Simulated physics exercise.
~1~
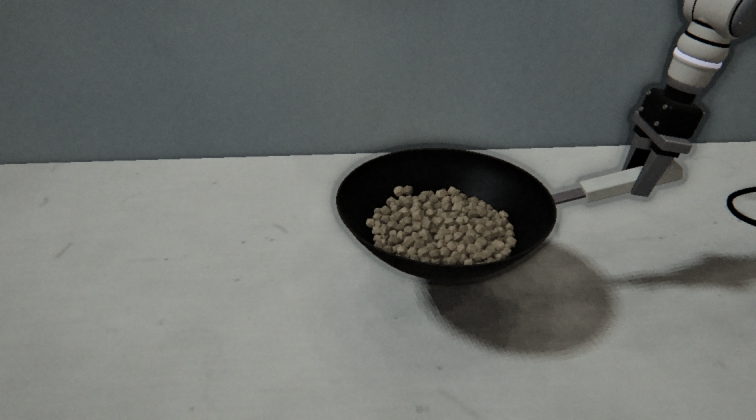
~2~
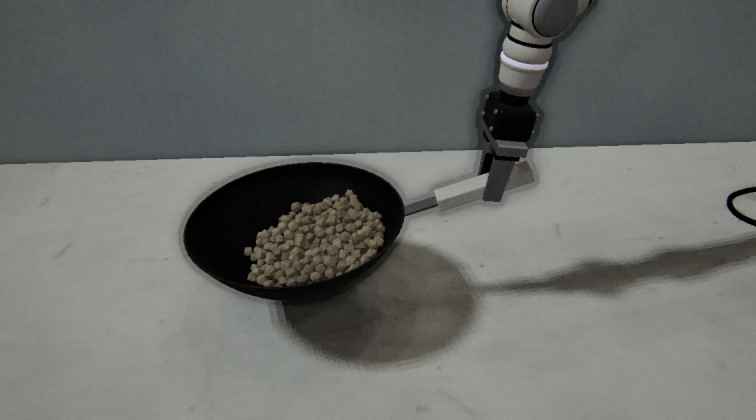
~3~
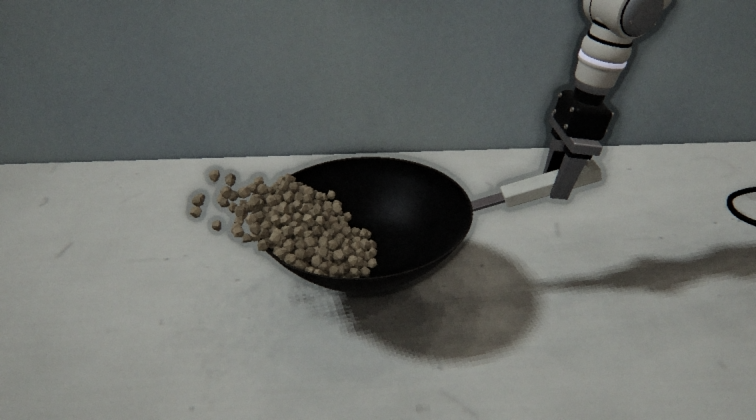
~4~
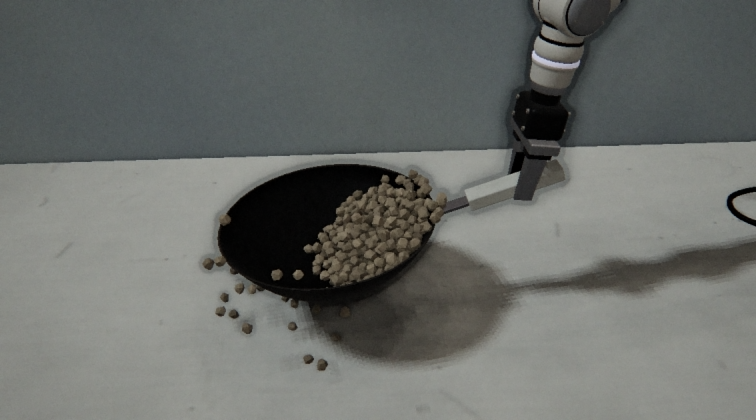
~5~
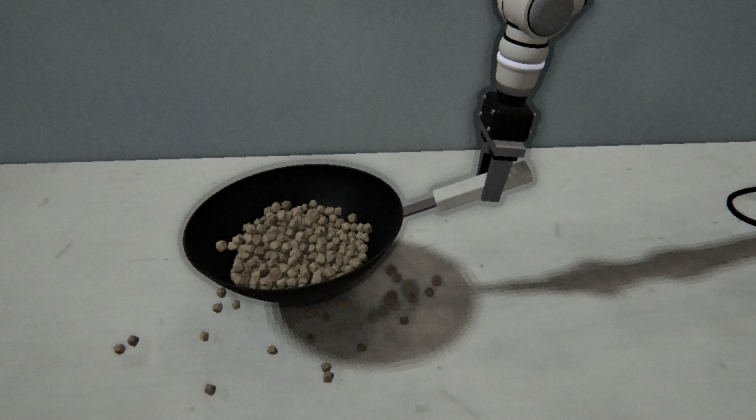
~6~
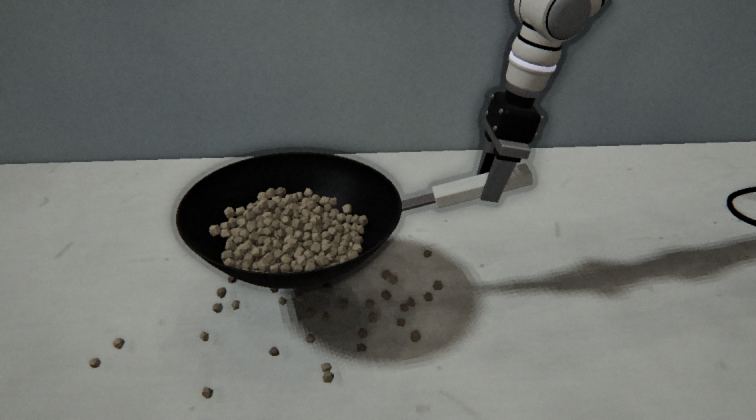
A robot arm held a black wok of small pebbles above a pale table and swung it left, right, then left again, tossing the heap about so that some spilled over the edge and lay scattered below, while most stayed in the wok.
